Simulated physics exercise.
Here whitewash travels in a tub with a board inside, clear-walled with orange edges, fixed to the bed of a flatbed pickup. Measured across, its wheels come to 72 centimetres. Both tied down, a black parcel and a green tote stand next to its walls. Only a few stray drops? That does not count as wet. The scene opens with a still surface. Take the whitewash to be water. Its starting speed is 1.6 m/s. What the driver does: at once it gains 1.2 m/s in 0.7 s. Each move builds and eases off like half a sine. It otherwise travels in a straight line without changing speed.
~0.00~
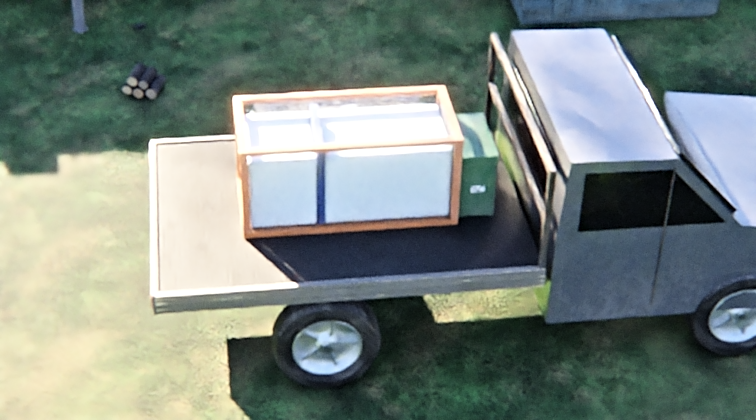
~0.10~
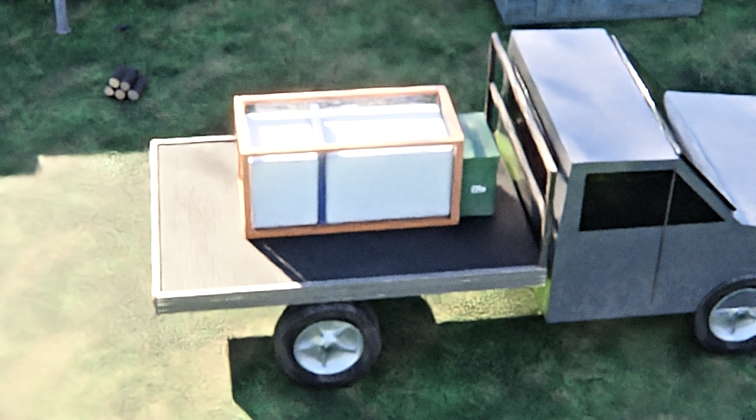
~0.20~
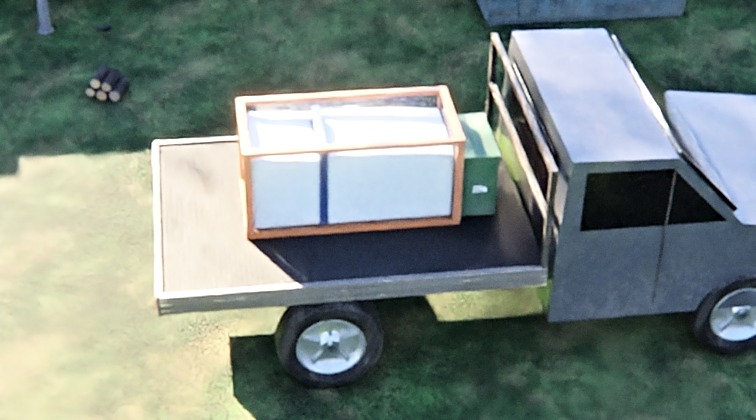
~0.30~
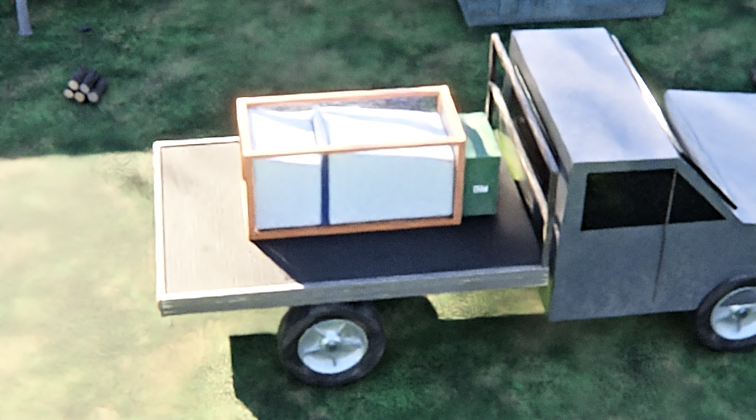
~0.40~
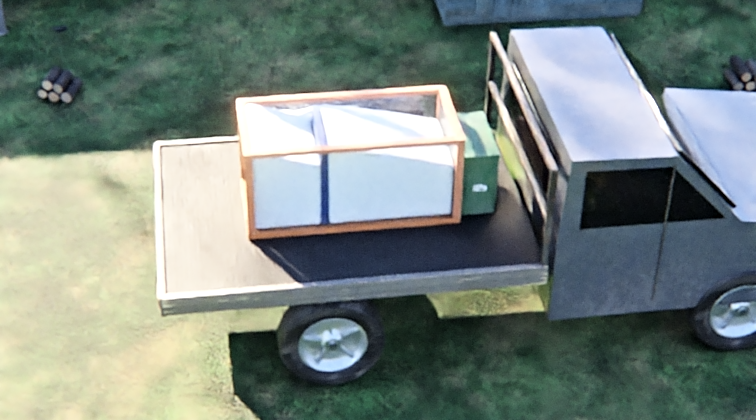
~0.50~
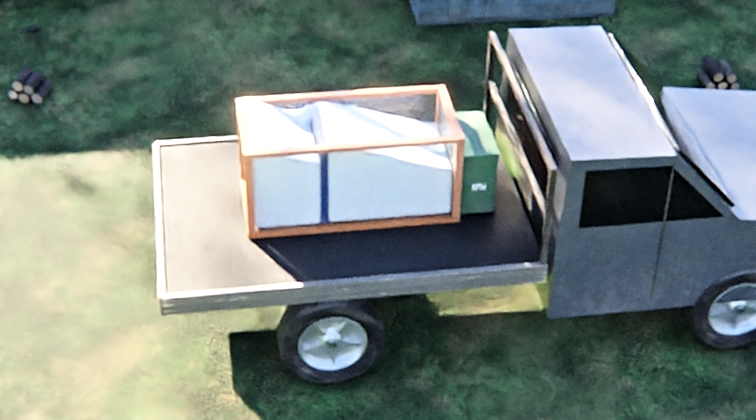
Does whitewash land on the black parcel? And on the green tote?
Note: Black parcel spared; green tote spared.
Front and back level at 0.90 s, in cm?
Front: 50 cm; back: 60 cm.
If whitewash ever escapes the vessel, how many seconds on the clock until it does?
That never happens.
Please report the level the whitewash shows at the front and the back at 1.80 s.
The front reads 46 cm and the back reads 46 cm.
By 0.90 s the surface is 50 cm up at the front and 60 cm at the back; nothing has left.
By 1.30 s the surface is 59 cm up at the front and 56 cm at the back; nothing has left.
By 1.80 s the surface is 46 cm up at the front and 47 cm at the back; nothing has left.
By 3.68 s nothing has left; the black parcel has caught nothing and the green tote nothing.
